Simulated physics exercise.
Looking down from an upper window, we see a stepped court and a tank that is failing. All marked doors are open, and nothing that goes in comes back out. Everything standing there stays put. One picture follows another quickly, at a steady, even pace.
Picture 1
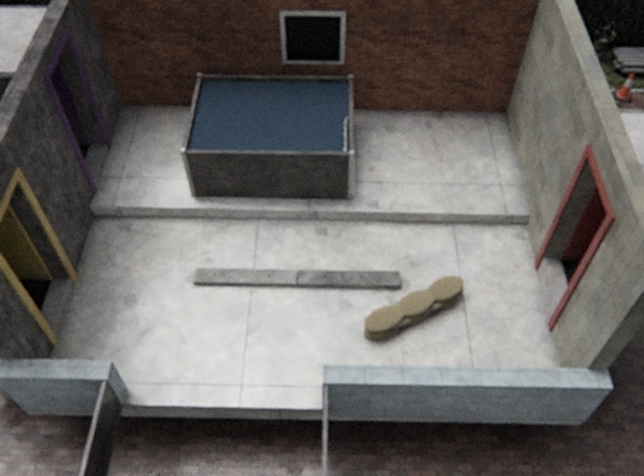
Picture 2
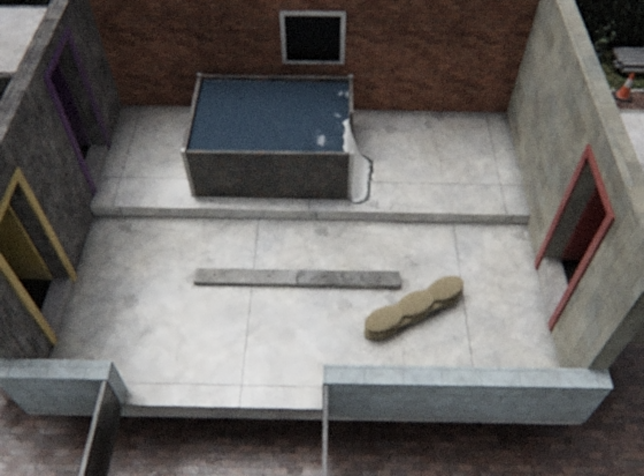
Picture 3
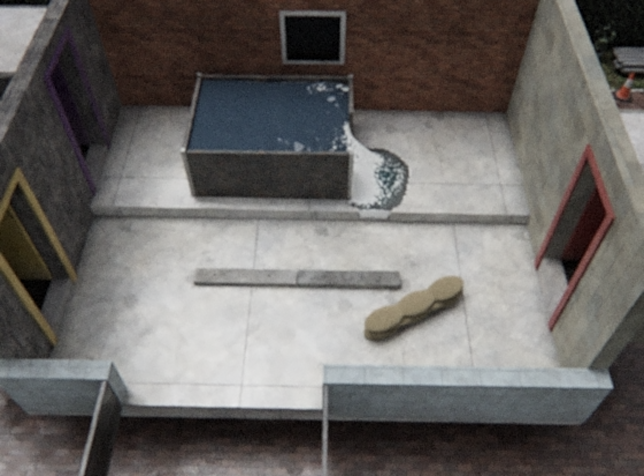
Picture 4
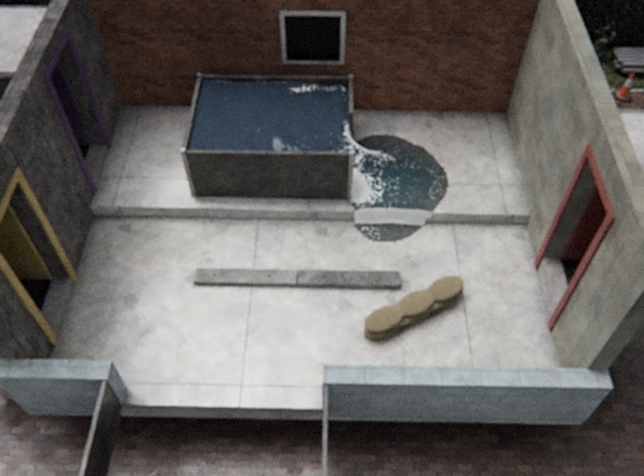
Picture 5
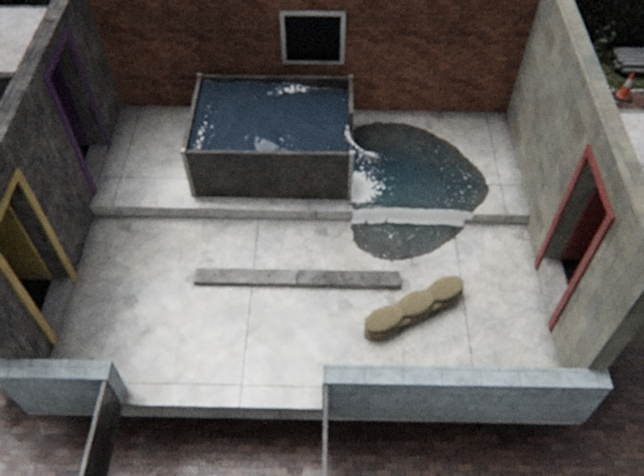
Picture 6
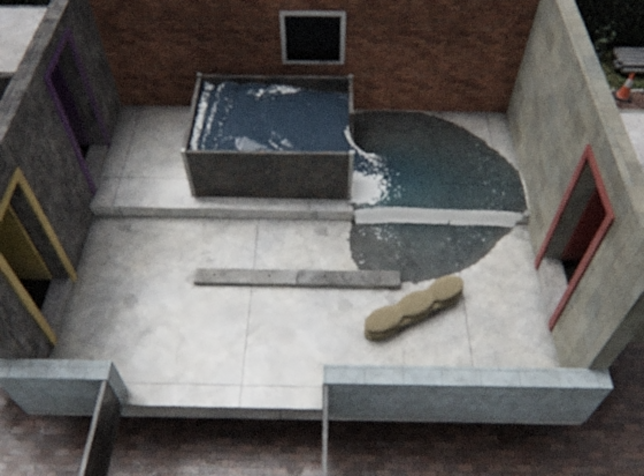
At the start, a raised tank of still water sits in a walled, stepped court. Water pours from its right side onto the upper level, then spreads rightward and over the step in a widening dark pool, reaching the lower floor near the long grey block and the tan lumpy object.
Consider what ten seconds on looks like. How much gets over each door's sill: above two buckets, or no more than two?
The purple door gets no more than two; the red door gets no more than two; the yellow door gets no more than two.
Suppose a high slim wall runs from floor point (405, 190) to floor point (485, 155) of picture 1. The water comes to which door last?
I'd say the purple-painted one is last.
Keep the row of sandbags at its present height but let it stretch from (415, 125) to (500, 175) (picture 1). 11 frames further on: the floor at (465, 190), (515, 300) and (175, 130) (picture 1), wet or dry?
Reading the three places in turn gives drenched, drenched, bare.
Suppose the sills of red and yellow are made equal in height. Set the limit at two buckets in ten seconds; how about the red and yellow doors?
One by one: The red door exceeds the limit; the yellow door stays within the limit.
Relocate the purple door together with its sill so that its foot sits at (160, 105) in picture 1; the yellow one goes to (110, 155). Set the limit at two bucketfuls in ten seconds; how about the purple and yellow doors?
Result: Purple stays beneath the limit, and yellow stays beneath the limit.
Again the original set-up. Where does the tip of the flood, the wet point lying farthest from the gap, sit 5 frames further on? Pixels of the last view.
Look around (553, 345).
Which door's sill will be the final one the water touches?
That's the purple one.
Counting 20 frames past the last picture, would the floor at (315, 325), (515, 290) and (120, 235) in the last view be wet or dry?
First spot soaked, second soaked, third not wet.
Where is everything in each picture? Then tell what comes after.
Still water in the open tank at (272, 116), in the first frame.
Water pours out at (348, 160) and has run to (355, 202), in the second frame.
Water pours out at (348, 163) and has run to (403, 167), in the third frame.
The front is at (443, 190), out from the gap at (348, 164), in the fourth frame.
Water pours out at (348, 165) and has run to (482, 193), in the fifth frame.
The front is at (525, 200), out from the gap at (348, 164), in the sixth frame.
A moment on, water covers 30 % of the floor; the purple door not reached, the red door wet at the sill, nothing in, the yellow door not reached.
Next, water covers 35 % of the floor; the purple door not reached, the red door wet at the sill, nothing in, the yellow door not reached.
Then, water covers 55 % of the floor; the purple door not reached, the red door wet at the sill, nothing in, the yellow door not reached.
Later, water covers 75 % of the floor; the purple door wet at the sill, nothing in, the red door wet at the sill, nothing in, the yellow door wet at the sill, nothing in.
In the end, water covers 90 % of the floor; the purple door wet at the sill, nothing in, the red door wet at the sill, nothing in, the yellow door under two buckets in.
